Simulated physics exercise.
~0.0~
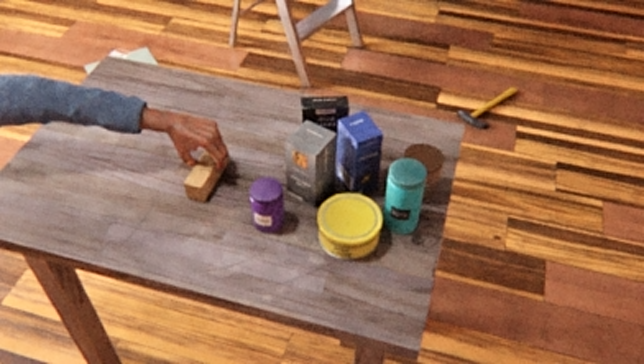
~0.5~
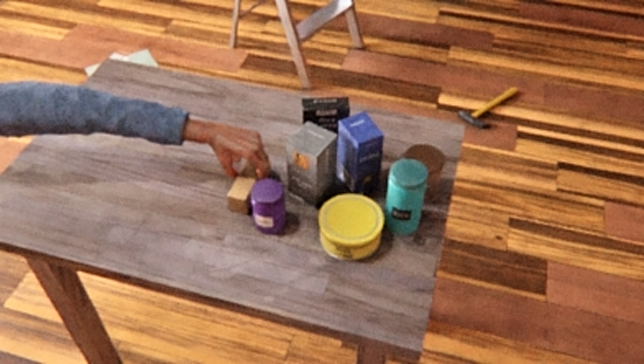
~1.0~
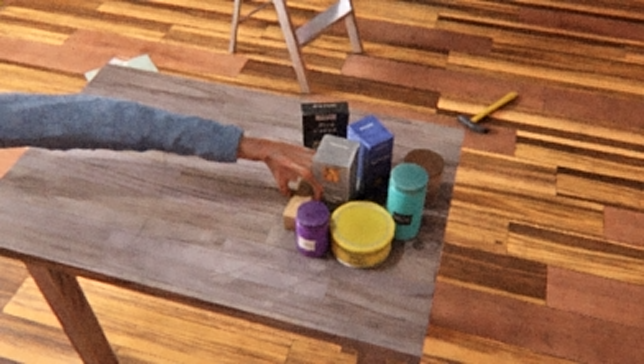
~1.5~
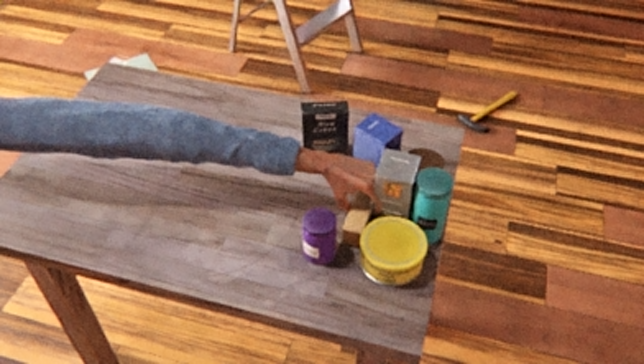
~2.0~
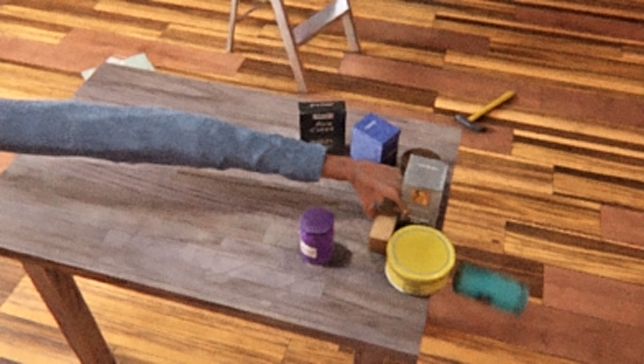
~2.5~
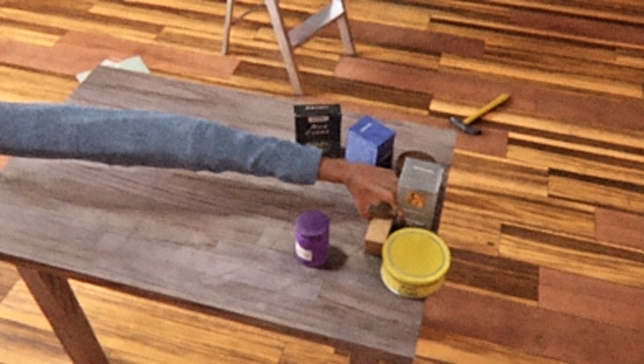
Hand sliding a wooden block rightward across a table, pushing jars and cartons along until the turquoise jar topples off the edge.
